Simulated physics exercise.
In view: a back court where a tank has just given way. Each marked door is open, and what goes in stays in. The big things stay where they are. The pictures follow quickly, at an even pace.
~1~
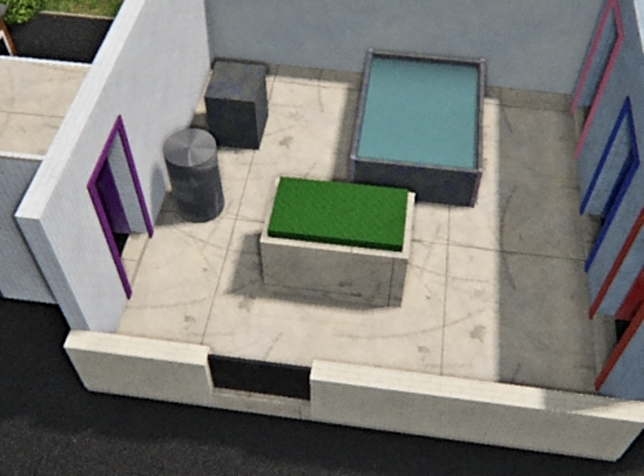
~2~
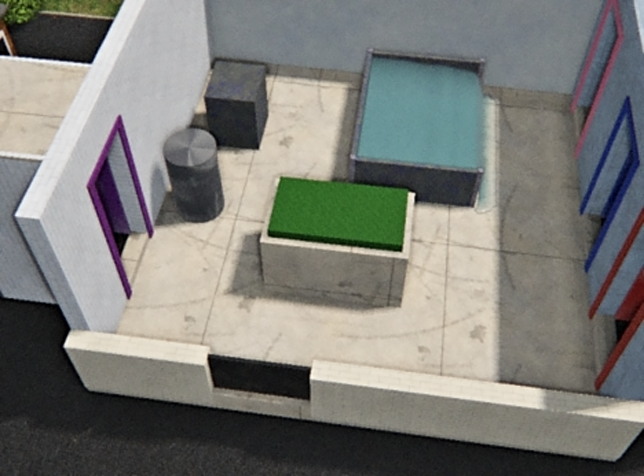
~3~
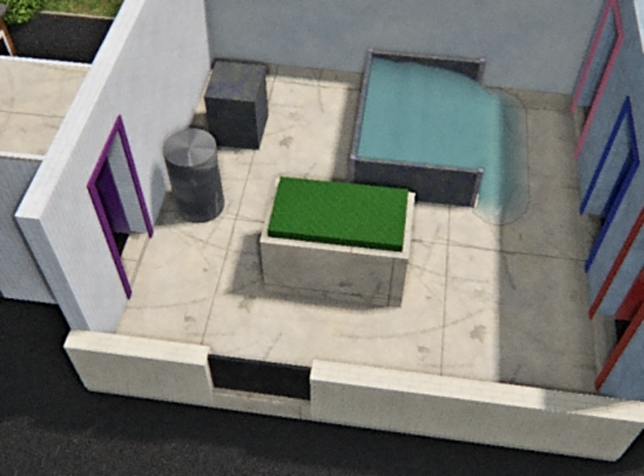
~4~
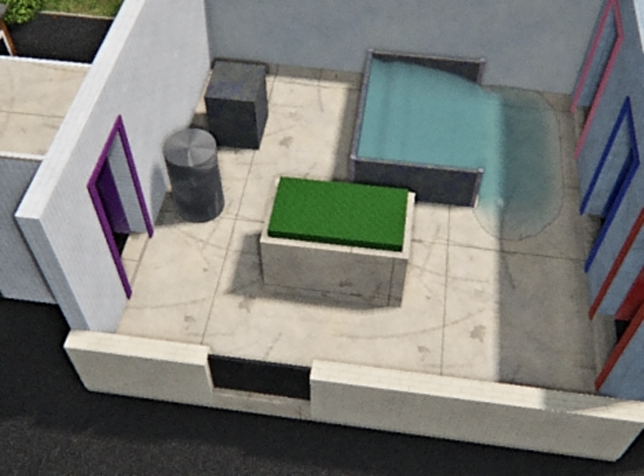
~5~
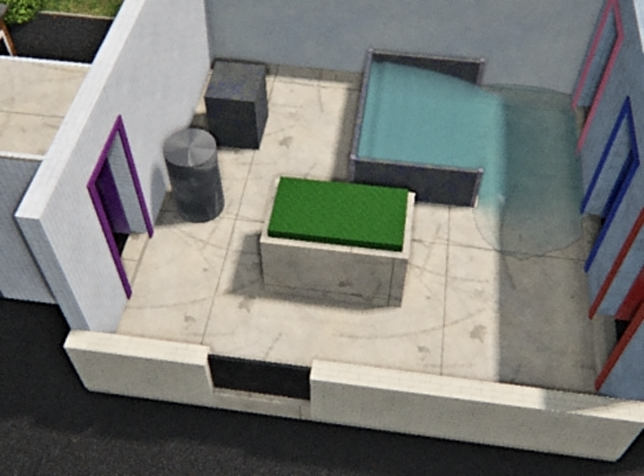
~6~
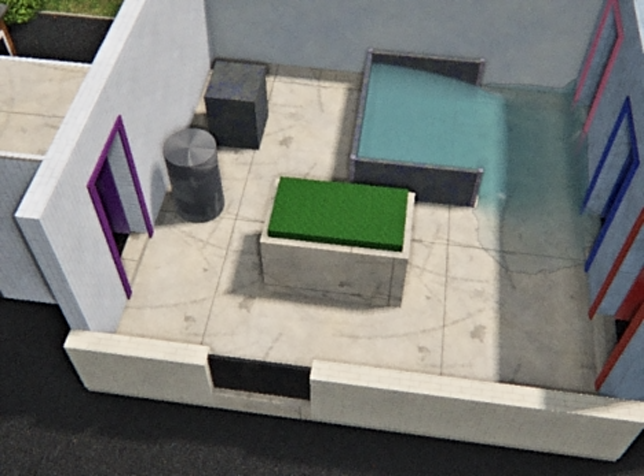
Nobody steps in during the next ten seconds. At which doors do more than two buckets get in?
The purple door stays under that; the blue door takes more than that; the pink door takes more than that; the red door stays under that.
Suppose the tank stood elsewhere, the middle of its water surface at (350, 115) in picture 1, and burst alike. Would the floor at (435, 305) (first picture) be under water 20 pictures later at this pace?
There: Not flooded.
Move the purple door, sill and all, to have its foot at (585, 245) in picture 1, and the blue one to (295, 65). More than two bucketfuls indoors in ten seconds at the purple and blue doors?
The purple one takes more, the blue one stays under.
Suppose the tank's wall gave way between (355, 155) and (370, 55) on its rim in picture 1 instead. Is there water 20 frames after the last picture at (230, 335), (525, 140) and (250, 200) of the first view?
One after the other: Wet, clear, wet.
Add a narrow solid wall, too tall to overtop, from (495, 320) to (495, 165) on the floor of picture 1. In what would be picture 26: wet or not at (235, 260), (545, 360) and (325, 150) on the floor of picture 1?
In that order: Dry, wet, dry.
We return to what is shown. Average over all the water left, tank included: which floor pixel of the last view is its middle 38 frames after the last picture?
Around (427, 220).
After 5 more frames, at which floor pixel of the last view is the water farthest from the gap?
Close to (591, 347).
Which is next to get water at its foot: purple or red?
It is the one in red.
A moment on, water covers 20 % of the floor; the purple door not reached, the blue door over two buckets in, the pink door far over two buckets in, the red door wet at the sill, nothing in.
Next, water covers 30 % of the floor; the purple door not reached, the blue door far over two buckets in, the pink door far over two buckets in, the red door wet at the sill, nothing in.
Then, water covers 50 % of the floor; the purple door not reached, the blue door far over two buckets in, the pink door far over two buckets in, the red door wet at the sill, nothing in.
Later, water covers 75 % of the floor; the purple door wet at the sill, nothing in, the blue door far over two buckets in, the pink door far over two buckets in, the red door under two buckets in.
In the end, water covers 95 % of the floor; the purple door wet at the sill, nothing in, the blue door far over two buckets in, the pink door far over two buckets in, the red door under two buckets in.
